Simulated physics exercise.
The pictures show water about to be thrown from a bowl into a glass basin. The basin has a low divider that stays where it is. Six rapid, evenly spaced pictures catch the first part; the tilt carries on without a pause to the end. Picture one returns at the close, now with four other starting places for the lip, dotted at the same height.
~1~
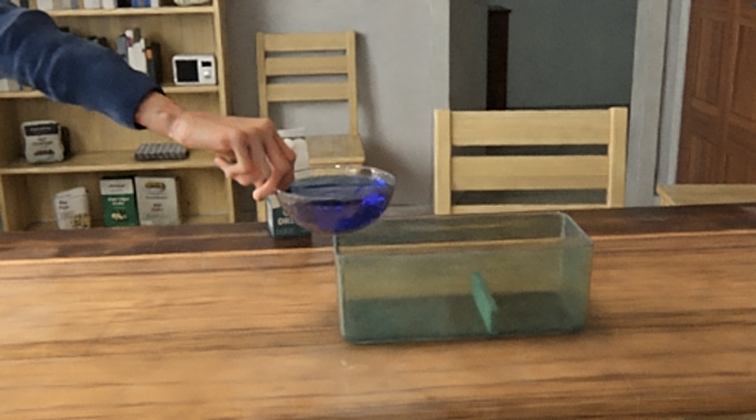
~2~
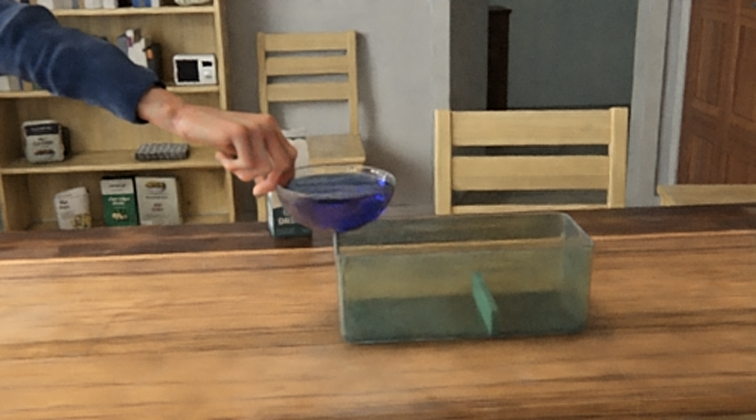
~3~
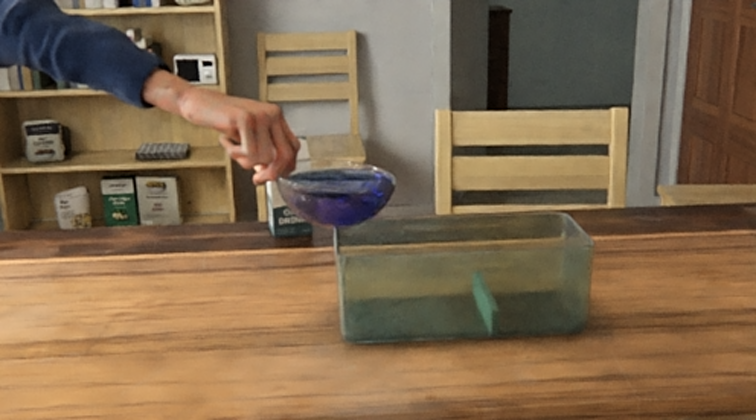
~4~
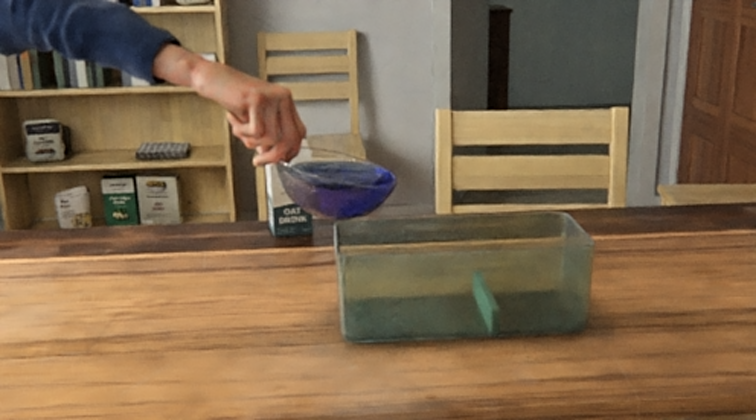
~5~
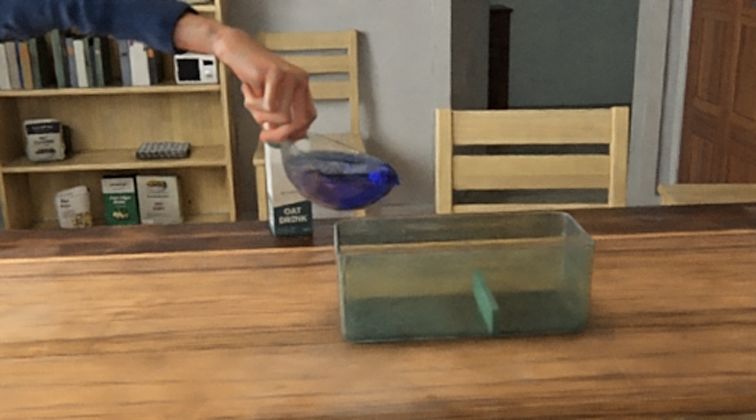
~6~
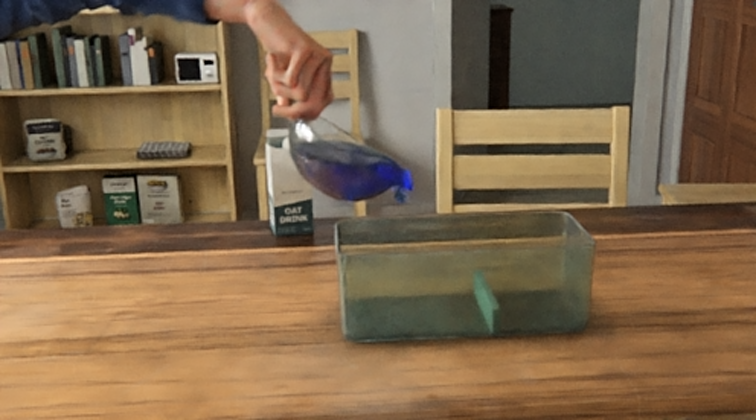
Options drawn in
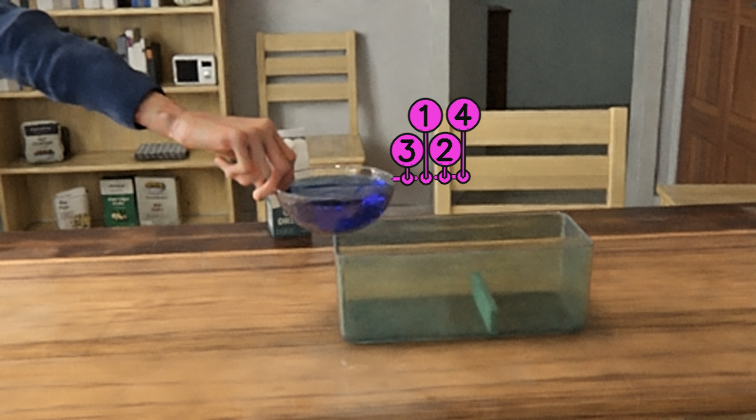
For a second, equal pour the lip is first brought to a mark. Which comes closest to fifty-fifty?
3.
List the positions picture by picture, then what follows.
Upright, lip at (394, 179); basin from (341, 341) to (585, 329); top of the wall at (485, 289); nothing has left yet, in the first frame.
Upright, lip at (394, 179); nothing has left yet, in the second frame.
Tipped about 7°, lip at (394, 178); nothing has left yet, in the third frame.
Tipped about 15°, lip at (395, 178); nothing has left yet, in the fourth frame.
Tipped about 25°, lip at (395, 178); water is over the lip, down to (395, 178), in the fifth frame.
Tipped about 37°, lip at (396, 177); water is over the lip, down to (401, 197), in the sixth frame.
On the marked copy, 1 at (426, 177); 2 at (444, 177); 3 at (407, 178); 4 at (463, 176).
For place 1, about 34 % ends left of the wall and 64 % right of it.
For place 2, about 30 % ends left of the wall and 67 % right of it.
For place 3, about 45 % ends left of the wall and 52 % right of it.
For place 4, about 31 % ends left of the wall and 67 % right of it; 3 % is lost outside.
